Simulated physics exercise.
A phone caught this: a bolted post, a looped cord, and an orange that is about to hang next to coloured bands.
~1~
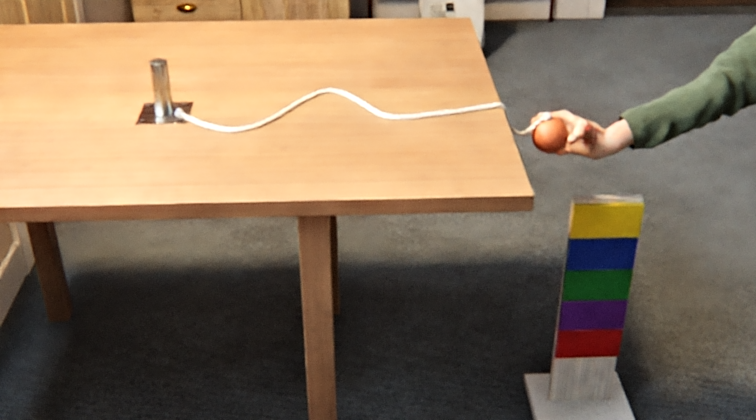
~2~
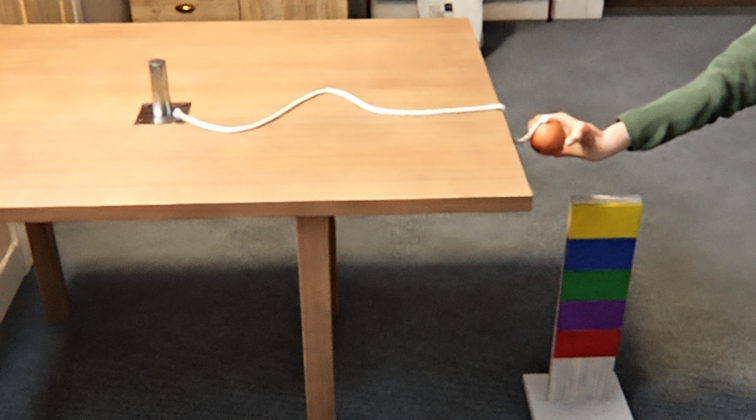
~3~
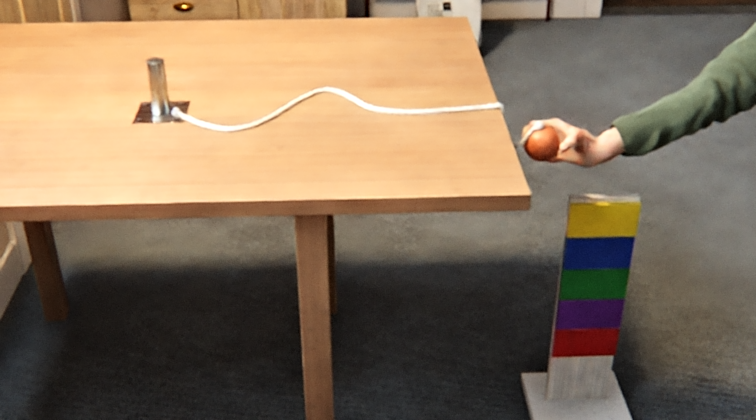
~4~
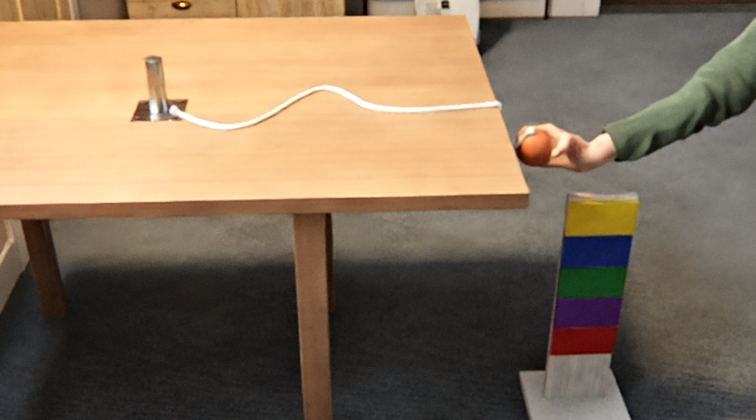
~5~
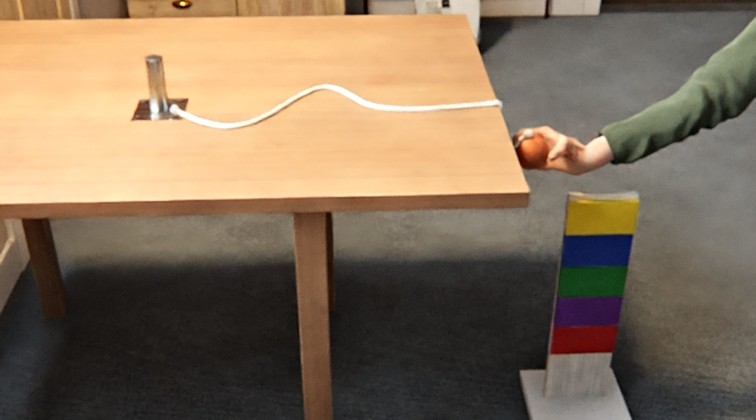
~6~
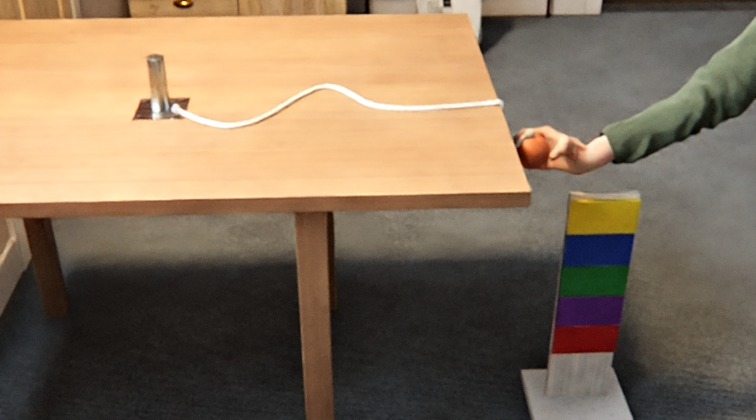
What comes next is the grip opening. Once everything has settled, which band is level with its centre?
The blue band.
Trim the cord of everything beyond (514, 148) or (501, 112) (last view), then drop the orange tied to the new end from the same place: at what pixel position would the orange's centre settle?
Result 1: (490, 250). Result 2: (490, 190).
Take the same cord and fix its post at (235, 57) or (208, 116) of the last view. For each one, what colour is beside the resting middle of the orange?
Try one - green; try two - green.
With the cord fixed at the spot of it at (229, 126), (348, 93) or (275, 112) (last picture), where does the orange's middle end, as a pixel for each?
Approximately at (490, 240), at (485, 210) and at (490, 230), in that order.
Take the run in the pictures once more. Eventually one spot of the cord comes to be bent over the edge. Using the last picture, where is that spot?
It lies at about (424, 109).
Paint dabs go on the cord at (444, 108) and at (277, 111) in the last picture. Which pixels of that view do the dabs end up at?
They finish at (499, 124) and (307, 105) respectively.
A little later, orange near (516, 249); level with blue.
Next, orange near (459, 250); level with blue.
Later still, orange near (497, 258); level with blue.
When it is over, orange near (494, 260); level with blue. Its middle rests at the blue band.
